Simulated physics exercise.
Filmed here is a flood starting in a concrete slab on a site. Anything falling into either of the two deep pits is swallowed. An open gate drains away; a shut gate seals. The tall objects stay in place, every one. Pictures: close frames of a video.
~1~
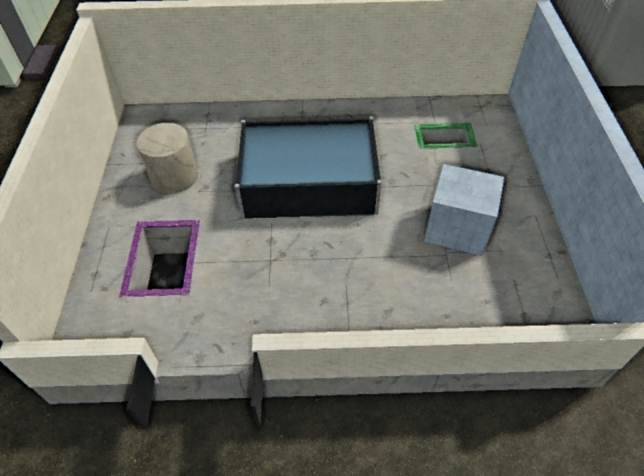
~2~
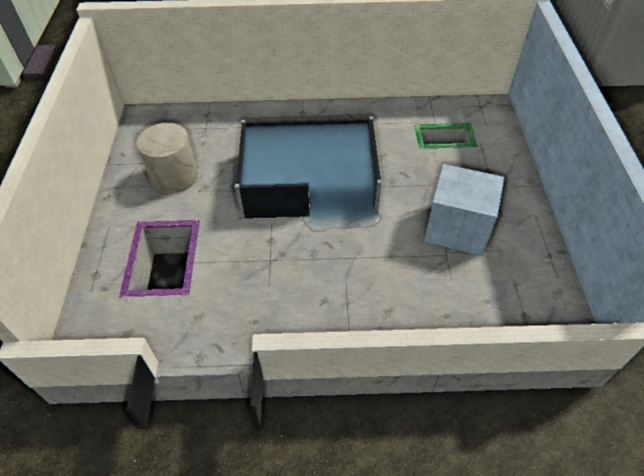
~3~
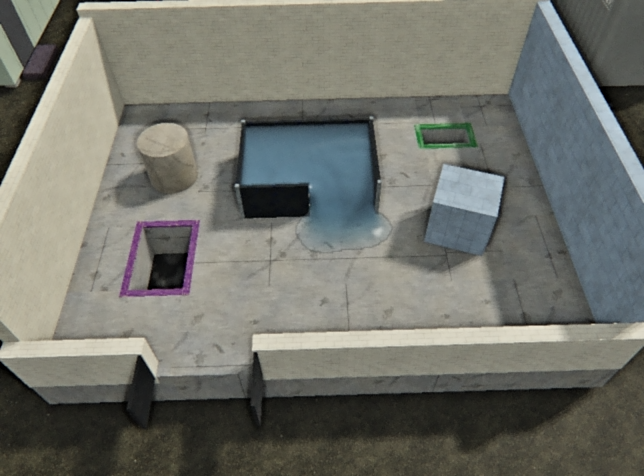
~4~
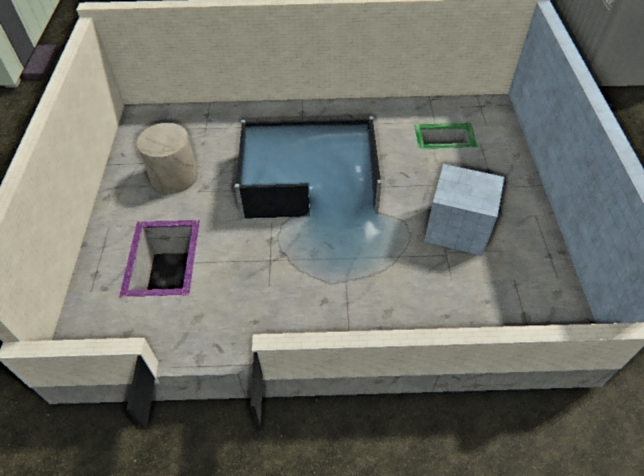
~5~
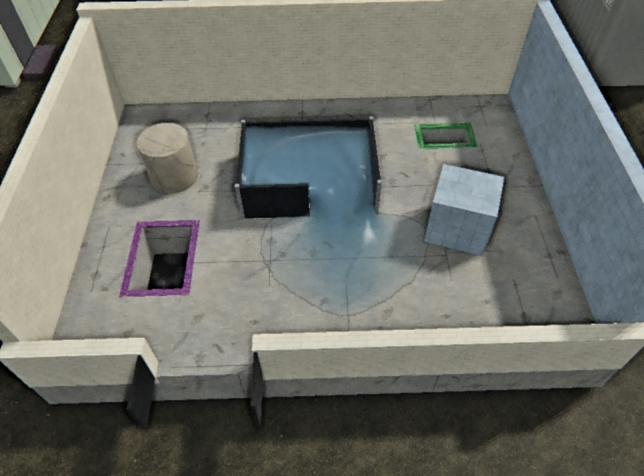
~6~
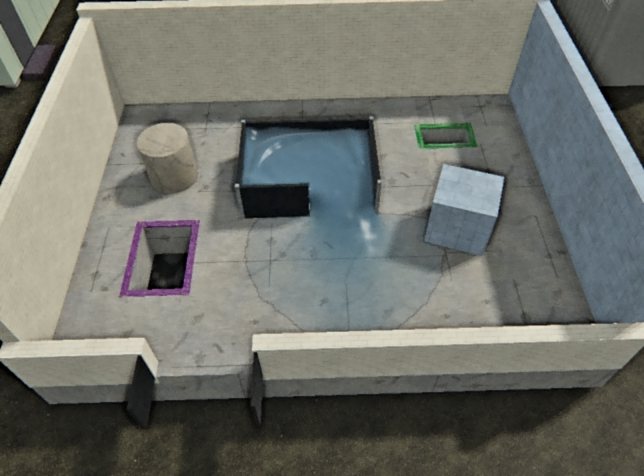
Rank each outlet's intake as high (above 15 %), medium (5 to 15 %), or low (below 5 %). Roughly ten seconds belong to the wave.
Intake: The gate is medium; the purple pit is medium; the green pit is medium.
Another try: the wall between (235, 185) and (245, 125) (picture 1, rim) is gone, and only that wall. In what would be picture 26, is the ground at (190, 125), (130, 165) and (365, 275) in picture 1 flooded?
Taking them in order, I'd say swamped, swamped and not reached.
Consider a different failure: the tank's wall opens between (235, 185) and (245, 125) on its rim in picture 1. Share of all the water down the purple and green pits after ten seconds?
Result - purple: 45 %; green: 4 %.
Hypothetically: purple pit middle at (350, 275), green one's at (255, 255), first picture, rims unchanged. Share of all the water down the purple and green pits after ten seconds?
Per cent, approx.: Purple 60, green 0.
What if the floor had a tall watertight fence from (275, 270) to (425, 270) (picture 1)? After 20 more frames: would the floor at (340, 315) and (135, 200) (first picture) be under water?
Spared, then swamped.
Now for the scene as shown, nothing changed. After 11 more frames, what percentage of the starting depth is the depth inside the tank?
About 50 %.
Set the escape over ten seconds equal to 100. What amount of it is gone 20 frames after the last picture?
Around 20 %.
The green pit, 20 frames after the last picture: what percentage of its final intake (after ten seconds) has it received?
I'd put it at about 0 per cent.
A moment on, water covers 25 % of the floor; the gate 0 %, the purple pit 0 %, the green pit 0 %.
Next, water covers 30 % of the floor; the gate 2 %, the purple pit 0 %, the green pit 0 %.
Then, water covers 45 % of the floor; the gate 4 %, the purple pit 1 %, the green pit 0 %.
Later, water covers 65 % of the floor; the gate 7 %, the purple pit 4 %, the green pit 3 %.
In the end, water covers 90 % of the floor; the gate 10 %, the purple pit 9 %, the green pit 7 %.
